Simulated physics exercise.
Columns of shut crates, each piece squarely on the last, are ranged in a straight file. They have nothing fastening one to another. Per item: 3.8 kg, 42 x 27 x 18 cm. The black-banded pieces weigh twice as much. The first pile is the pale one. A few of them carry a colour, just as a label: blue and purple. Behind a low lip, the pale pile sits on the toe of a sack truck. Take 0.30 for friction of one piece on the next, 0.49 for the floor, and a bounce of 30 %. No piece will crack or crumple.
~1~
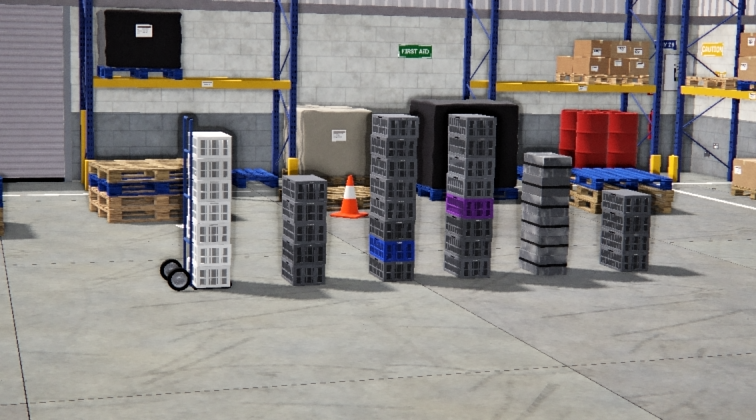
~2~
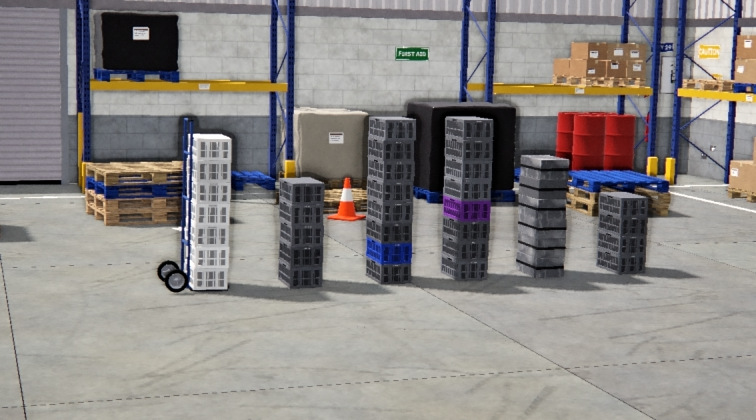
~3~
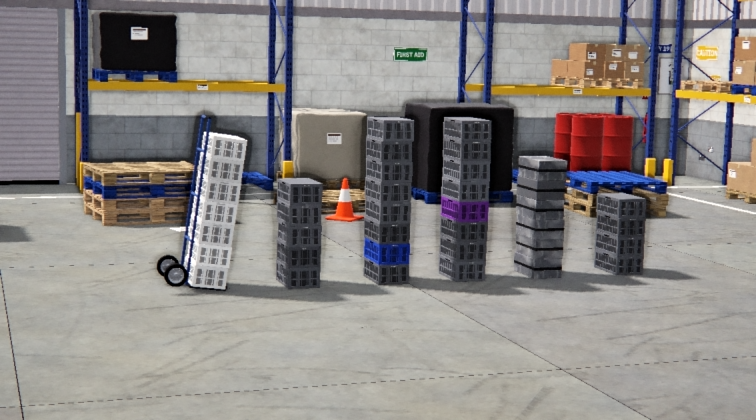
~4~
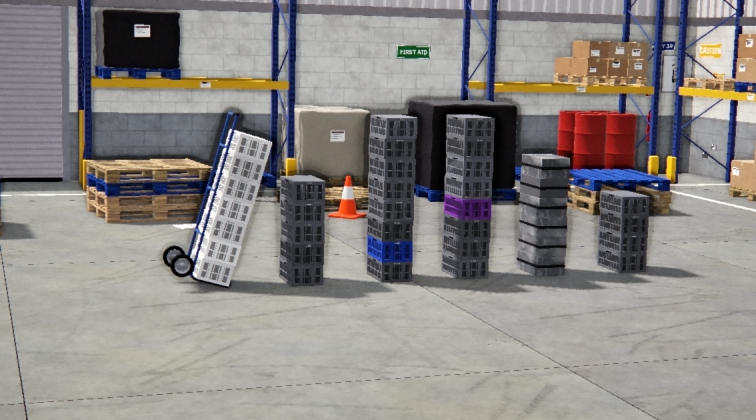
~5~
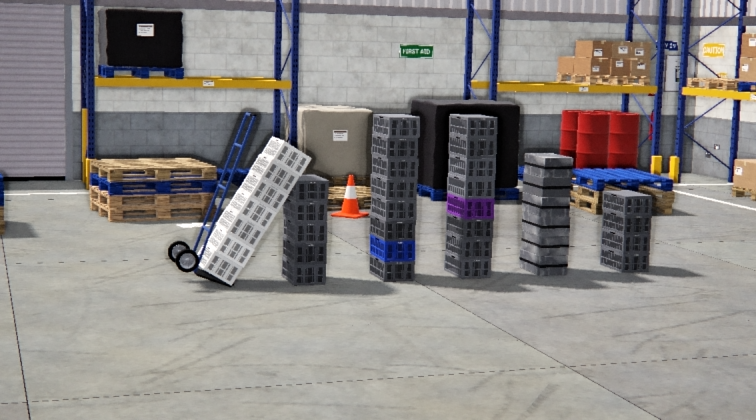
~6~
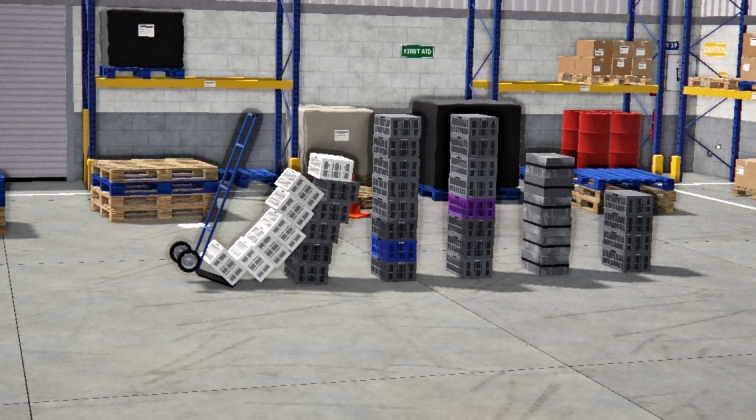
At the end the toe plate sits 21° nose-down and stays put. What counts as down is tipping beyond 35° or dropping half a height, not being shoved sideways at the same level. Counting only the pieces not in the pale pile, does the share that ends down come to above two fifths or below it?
Above two fifths.
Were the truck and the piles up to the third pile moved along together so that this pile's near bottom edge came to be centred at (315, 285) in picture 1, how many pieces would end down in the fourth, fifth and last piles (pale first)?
Count of fallen pieces - fourth: 7; fifth: 5; last: 3.
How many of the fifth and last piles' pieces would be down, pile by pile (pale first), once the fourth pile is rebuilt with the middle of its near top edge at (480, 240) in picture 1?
Result: Fifth pile 5, last pile 3.
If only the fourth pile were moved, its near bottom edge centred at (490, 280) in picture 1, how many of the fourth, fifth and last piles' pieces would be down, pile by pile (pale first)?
Pile tally - fourth: 7, fifth: 5, last: 3.
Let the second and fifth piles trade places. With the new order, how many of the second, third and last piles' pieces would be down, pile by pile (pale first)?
Down per pile: Second 5, third 8, last 3.
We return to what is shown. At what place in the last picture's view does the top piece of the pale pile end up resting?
Resting point in the last picture: Around (428, 226).
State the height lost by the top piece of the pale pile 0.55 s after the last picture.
Some 30 centimetres.
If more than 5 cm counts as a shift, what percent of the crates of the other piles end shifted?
Result: 100 per cent.
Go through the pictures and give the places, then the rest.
In the first picture (each place is the centre of the face we see best), truck frame (191, 153) 0° forward; blue crate (400, 251); purple crate (479, 209); the others all in place.
Truck frame (191, 155) 1° forward; blue crate (397, 254), in the second picture.
Truck frame (205, 152) 8° forward, top of the pale pile leaning 8°; purple crate (474, 212); the others all in place, in the third picture.
Truck frame (228, 148) 16° forward, top of the pale pile leaning 16°; purple crate (477, 209); the others all in place, in the fourth picture.
Truck frame (243, 147) 21° forward, top of the pale pile leaning 32°; purple crate (480, 209); the others all in place, in the fifth picture.
Truck frame (245, 148) 21° forward, top of the pale pile leaning 7°; purple crate (481, 209); blue crate (402, 251); steepest lean 6°, the crate at (334, 212); 5 have shifted, in the sixth picture.
Then, 0.55 s later than the last frame, 6 of the pale pile down; 5 of the 31 other crates down; blue crate tilted 3°.
Then, 1.47 s later than the last frame, 6 of the pale pile down; 15 of the 31 other crates down; blue crate tilted 43°, 54 mm lower; purple crate tilted 26°.
Then, 2.27 s later than the last frame, 6 of the pale pile down; 26 of the 31 other crates down; blue crate tilted 46°, 10 cm lower; purple crate tilted 21°, 31 cm lower.
When it is over, 6 of the pale pile down; 28 of the 31 other crates down; blue crate tilted 46°, 10 cm lower; purple crate tilted 19°, 32 cm lower. That is 90 per cent. In pixels of the last frame, middles, blue crate near (432, 258), purple crate near (557, 239).
